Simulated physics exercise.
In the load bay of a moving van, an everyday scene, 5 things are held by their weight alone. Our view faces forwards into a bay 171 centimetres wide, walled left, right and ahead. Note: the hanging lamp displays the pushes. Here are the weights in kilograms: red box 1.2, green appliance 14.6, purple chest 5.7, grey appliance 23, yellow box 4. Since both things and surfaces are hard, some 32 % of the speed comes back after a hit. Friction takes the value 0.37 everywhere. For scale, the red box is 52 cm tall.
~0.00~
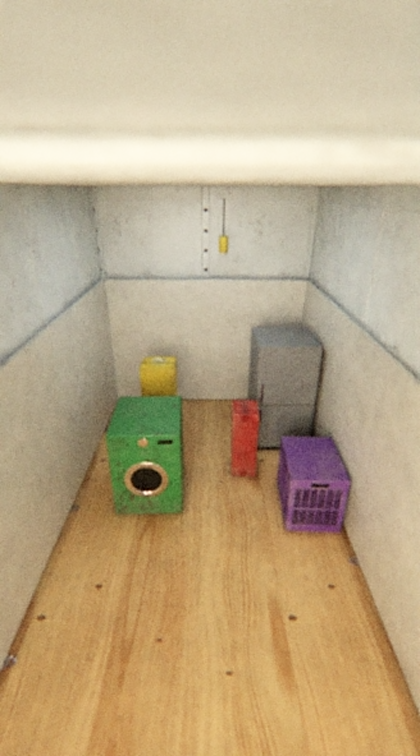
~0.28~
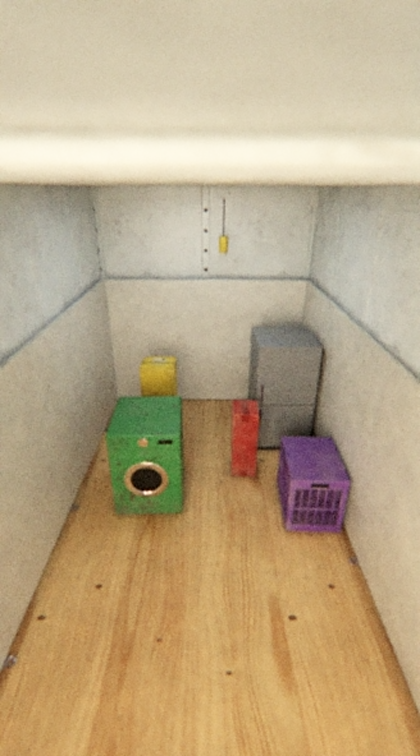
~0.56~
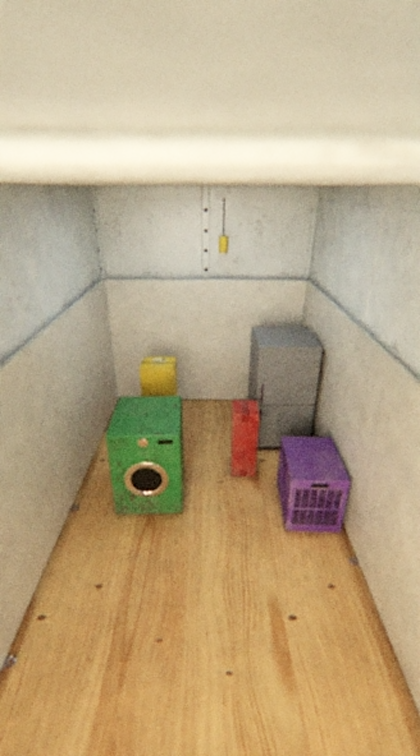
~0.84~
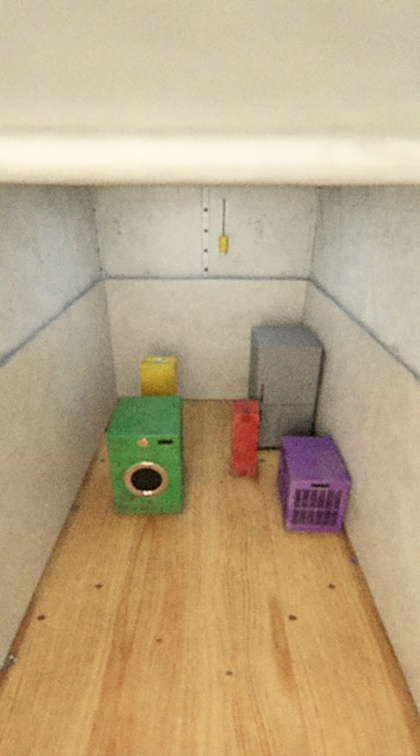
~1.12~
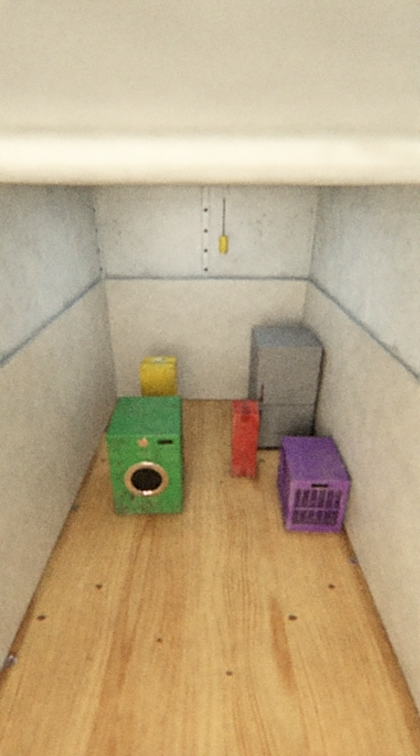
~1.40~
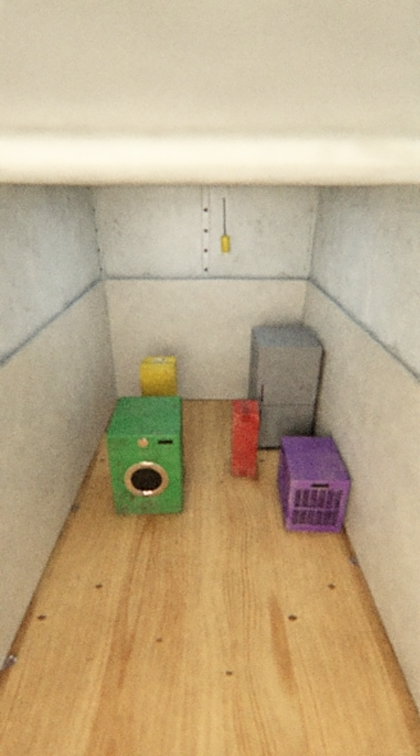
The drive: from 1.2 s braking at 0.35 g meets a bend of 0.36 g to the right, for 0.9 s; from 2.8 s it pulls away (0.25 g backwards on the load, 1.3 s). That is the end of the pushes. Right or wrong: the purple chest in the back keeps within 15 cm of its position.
Right.
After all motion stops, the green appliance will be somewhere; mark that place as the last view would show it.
Close to pixel (185, 435) in the final view.
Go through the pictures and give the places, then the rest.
No push; purple chest (309, 482); red box (244, 439), in the first picture.
Push 0.12 g jolt; grey appliance (280, 388); yellow box (161, 399), in the second picture.
No push; red box (244, 439); green appliance (150, 453), in the third picture.
No push; grey appliance (280, 388); yellow box (161, 399), in the fourth picture.
No push; red box (244, 439); green appliance (150, 453), in the fifth picture.
Push 0.27 g forwards, 0.28 g right; purple chest (309, 482); grey appliance (280, 388), in the sixth picture.
By 1.70 s, push 0.35 g forwards, 0.36 g right; purple chest 5 cm from its spot near (313, 479); green appliance 6 cm from its spot; red box 6 cm from its spot.
By 1.90 s, push 0.29 g forwards, 0.29 g right; purple chest 5 cm from its spot near (313, 478); green appliance 17 cm from its spot; red box 16 cm from its spot.
By 2.10 s, no push; purple chest 5 cm from its spot near (313, 478); green appliance 28 cm from its spot; red box 27 cm from its spot.
When it is over (4.7 s), not toppled but over 15 cm from the start, red box, green appliance and yellow box; the other 2 within 15 cm of the start. In the last view, purple chest near (313, 478).
